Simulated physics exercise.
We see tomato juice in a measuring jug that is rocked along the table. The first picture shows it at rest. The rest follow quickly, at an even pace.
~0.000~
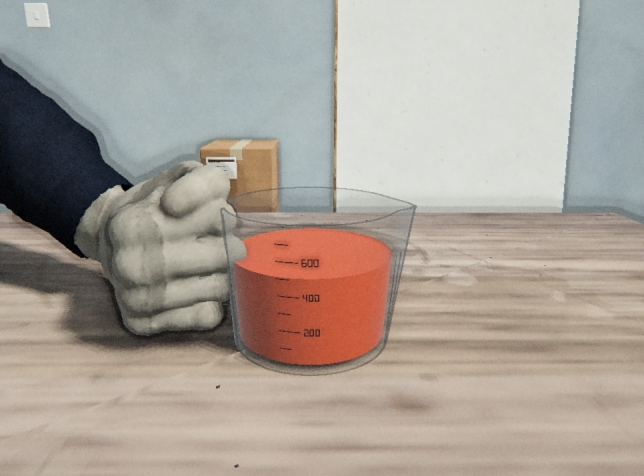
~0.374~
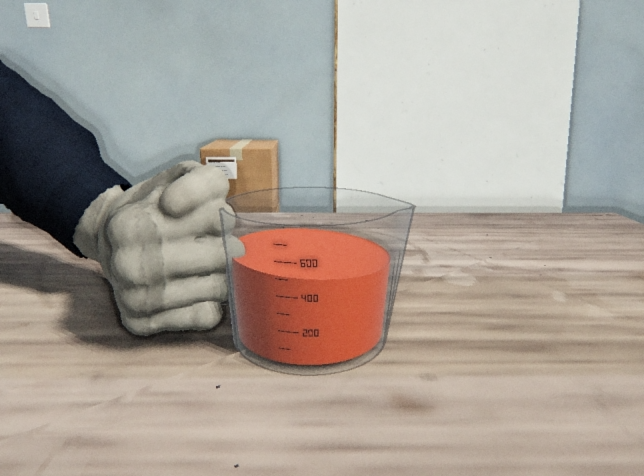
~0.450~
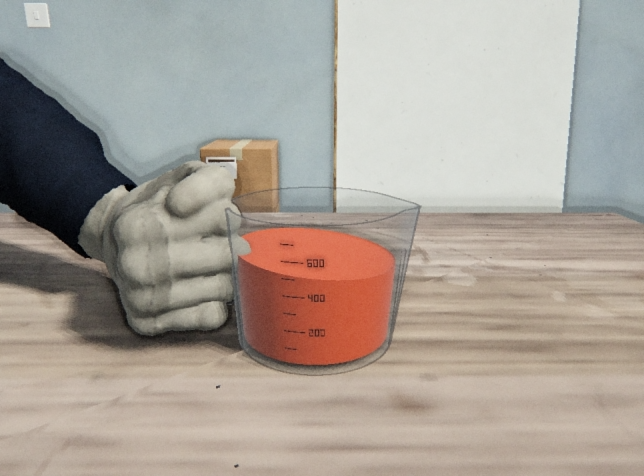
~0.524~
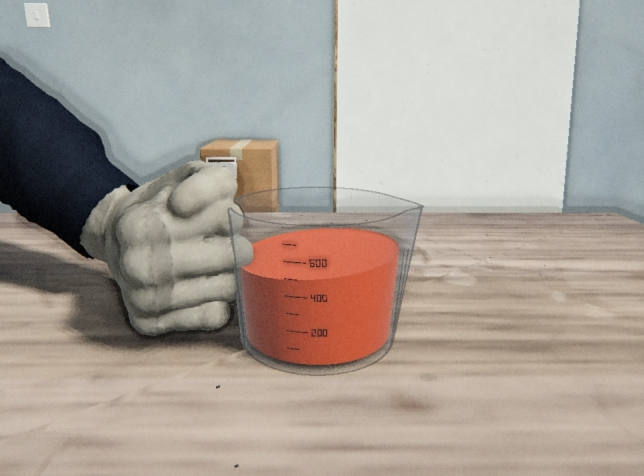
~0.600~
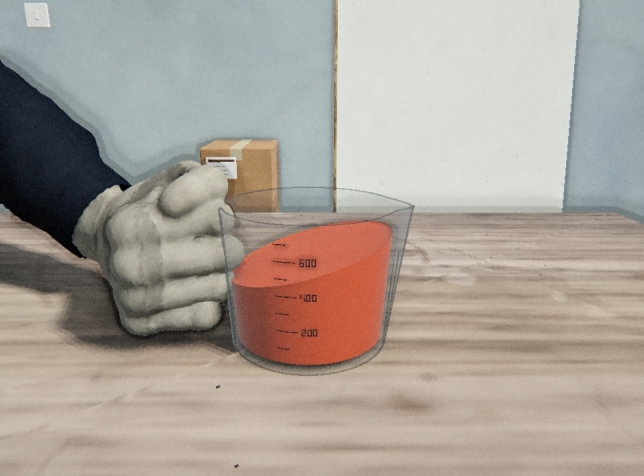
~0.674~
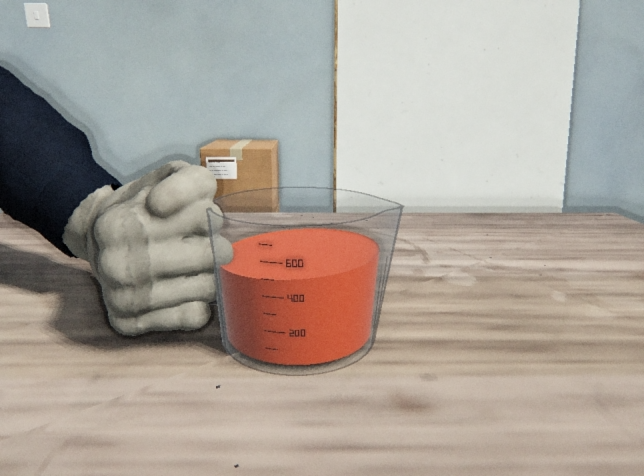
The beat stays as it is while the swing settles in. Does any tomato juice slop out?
As it turns out, it loses some.
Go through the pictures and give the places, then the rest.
The first frame shows measuring jug (311, 267) about two thirds full; at rest.
The second frame shows measuring jug about two thirds full, surface at (310, 252); surface a little higher on the left.
The third frame shows measuring jug (316, 267) about two thirds full; surface a little higher on the left.
The fourth frame shows measuring jug about two thirds full, surface at (319, 252); surface a little higher on the right.
The fifth frame shows measuring jug (310, 267) about two thirds full; surface clearly higher on the right.
The sixth frame shows measuring jug about two thirds full, surface at (298, 252); surface a little higher on the right.
After 1.0 s, the highest wave so far goes over the rim.
After 5.1 s, the highest wave so far goes over the rim; some is on the top.
